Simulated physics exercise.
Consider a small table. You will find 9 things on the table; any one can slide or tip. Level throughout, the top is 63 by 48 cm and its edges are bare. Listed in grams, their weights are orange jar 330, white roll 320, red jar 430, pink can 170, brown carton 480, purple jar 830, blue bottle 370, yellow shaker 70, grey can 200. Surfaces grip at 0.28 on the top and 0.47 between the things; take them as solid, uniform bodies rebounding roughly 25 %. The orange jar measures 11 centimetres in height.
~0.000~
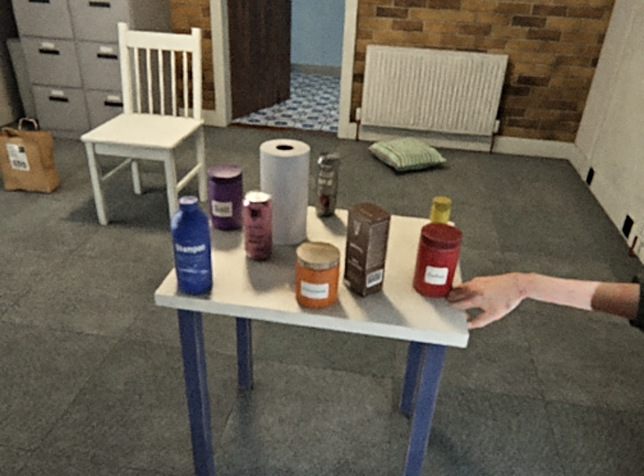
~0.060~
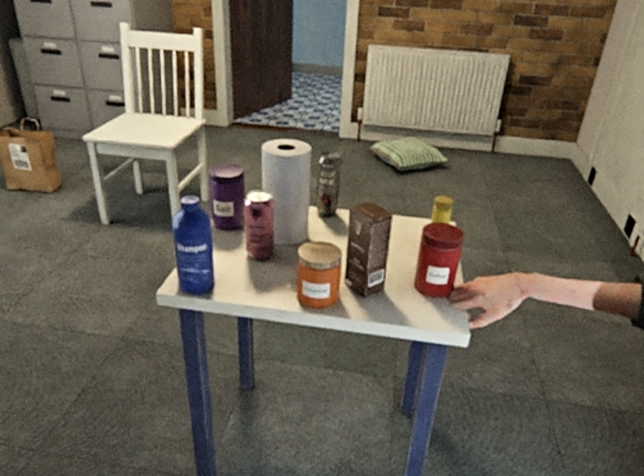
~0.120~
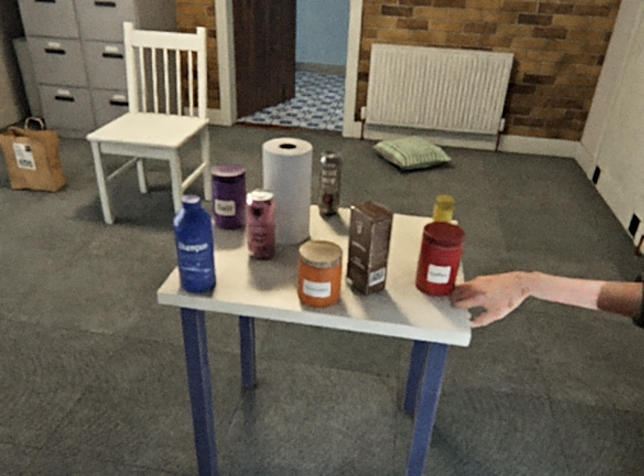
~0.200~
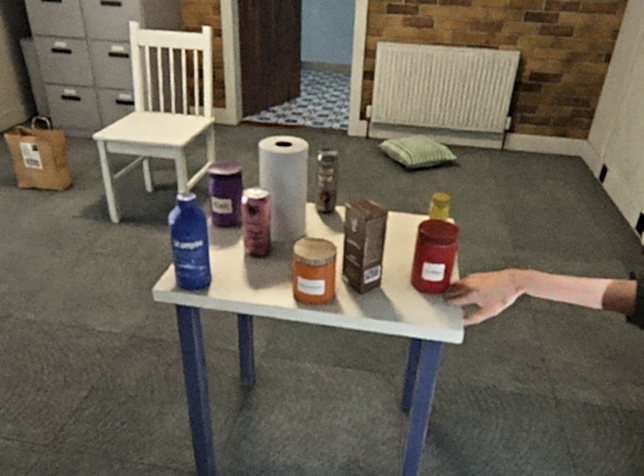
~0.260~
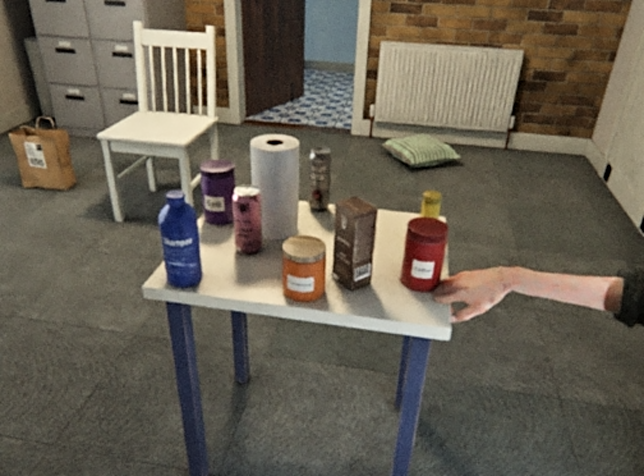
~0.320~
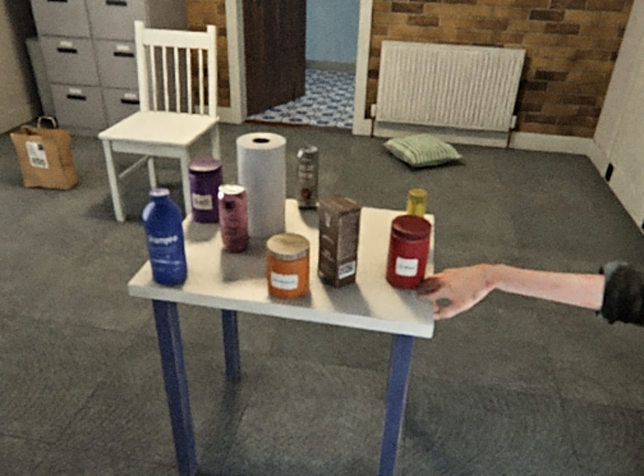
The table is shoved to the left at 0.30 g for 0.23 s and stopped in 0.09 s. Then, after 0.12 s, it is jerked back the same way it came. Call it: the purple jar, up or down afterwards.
Down.
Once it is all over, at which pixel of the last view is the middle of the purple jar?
Near (224, 389).
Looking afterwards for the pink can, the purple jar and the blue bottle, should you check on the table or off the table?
Observed: Pink can remains in bounds; purple jar exits its support; blue bottle exits its support.
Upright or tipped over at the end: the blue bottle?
Here's what happens: The blue bottle comes down.
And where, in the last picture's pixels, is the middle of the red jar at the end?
I'd put it at around (442, 256).
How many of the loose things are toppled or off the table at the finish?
Count: 2.
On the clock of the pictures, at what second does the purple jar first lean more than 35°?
About 0.7 seconds.
After 0.52 s, table shifted 11 cm; purple jar 4° off upright near (185, 188); yellow shaker moved 4 cm; pink can moved 4 cm.
After 0.92 s, purple jar now off the table; blue bottle 13° off upright; pink can moved 2 cm.
After 1.72 s, blue bottle now off the table; pink can moved 2 cm; white roll moved 2 cm.
In the end (2.2 s), off the table and tipped over, purple jar and blue bottle; the other 7 under 5 cm from the start. At the end, from the last picture's camera, purple jar near (224, 389).
